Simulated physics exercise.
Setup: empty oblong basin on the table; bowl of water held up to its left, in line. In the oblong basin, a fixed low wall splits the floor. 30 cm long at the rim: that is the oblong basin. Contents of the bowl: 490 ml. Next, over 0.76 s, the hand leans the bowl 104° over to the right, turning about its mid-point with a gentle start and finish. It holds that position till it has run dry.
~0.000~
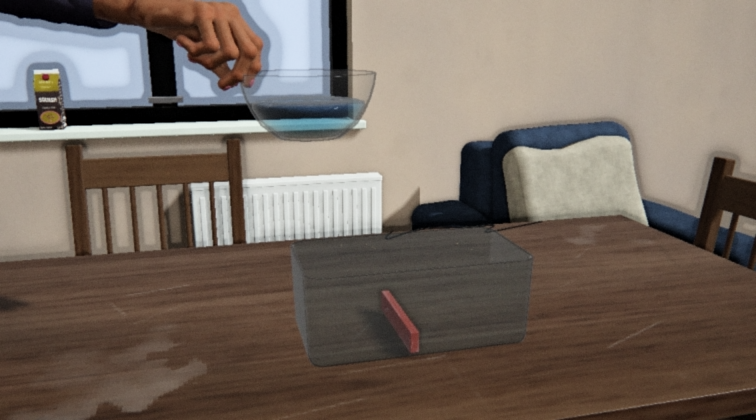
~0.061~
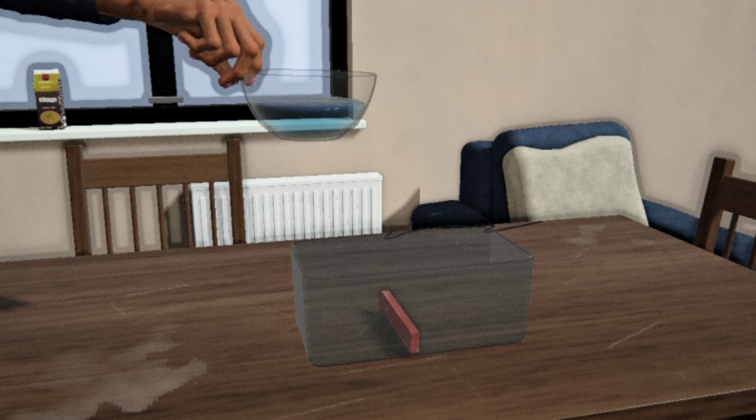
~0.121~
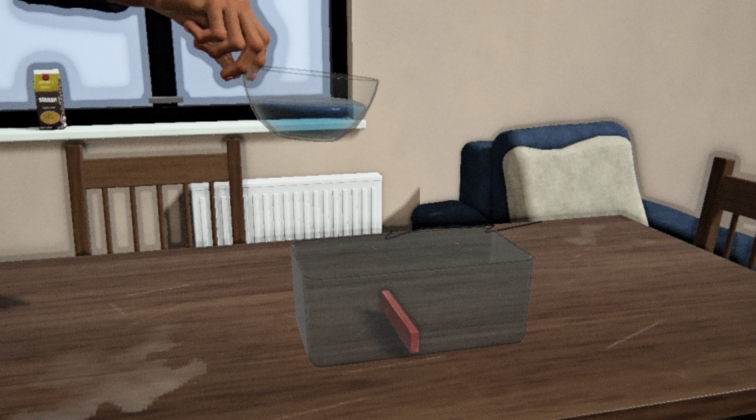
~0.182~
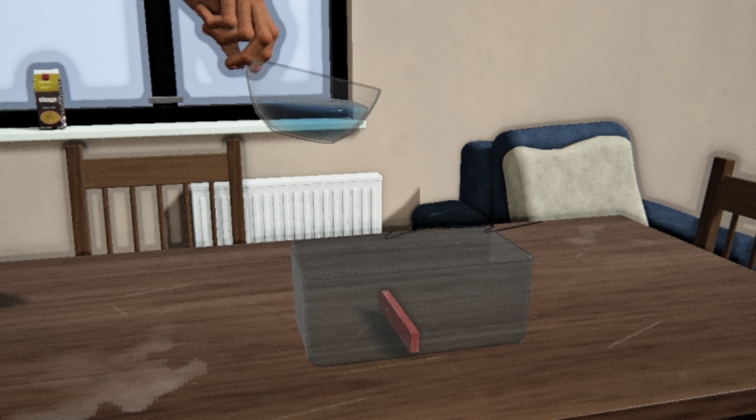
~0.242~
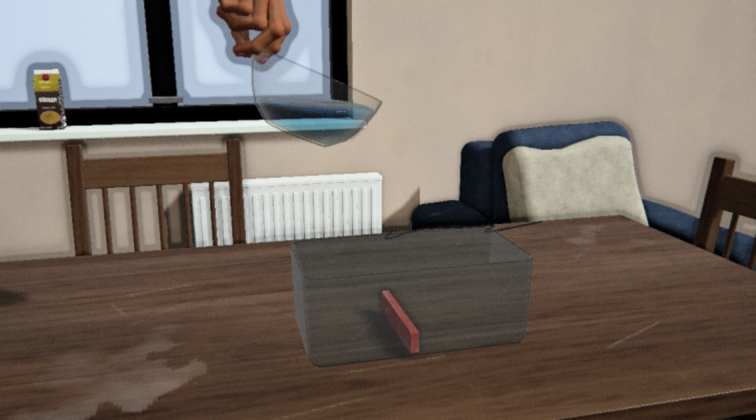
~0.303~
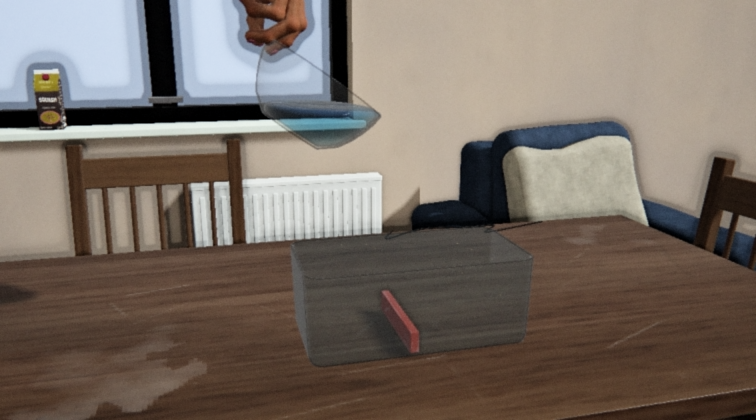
The footage shows a hand holding a clear glass bowl of blue water above a wooden table, where a transparent oblong basin with a red strip inside stands, then leaning the bowl over to the right, gently at first.
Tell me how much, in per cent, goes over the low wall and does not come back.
I would say about 66 per cent.
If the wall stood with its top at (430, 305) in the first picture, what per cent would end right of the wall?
Around 15 %, I'd say.
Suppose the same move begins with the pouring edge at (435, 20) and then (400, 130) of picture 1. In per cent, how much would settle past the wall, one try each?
75 and 80 %.
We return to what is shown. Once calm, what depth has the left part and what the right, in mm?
Left roughly 8 mm; right roughly 14 mm.
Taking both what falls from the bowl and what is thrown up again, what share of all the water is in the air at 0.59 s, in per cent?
Close to 56 in a hundred.
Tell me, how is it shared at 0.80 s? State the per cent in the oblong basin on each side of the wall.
Left roughly 28, right roughly 64.
After 0.59 s the tilt is 92° and 18 per cent is still to pour, 0 is left of the wall and 26 right of it.
After 0.80 s the tilt is 104° and 0 per cent is still to pour, 28 is left of the wall and 65 right of it.
After 1.02 s the tilt is 104° and 0 per cent is still to pour, 33 is left of the wall and 65 right of it.
After 1.26 s the tilt is 104° and 0 per cent is still to pour, 32 is left of the wall and 66 right of it.
In the end 32 per cent lies left of the wall, 66 right of it and 2 outside.
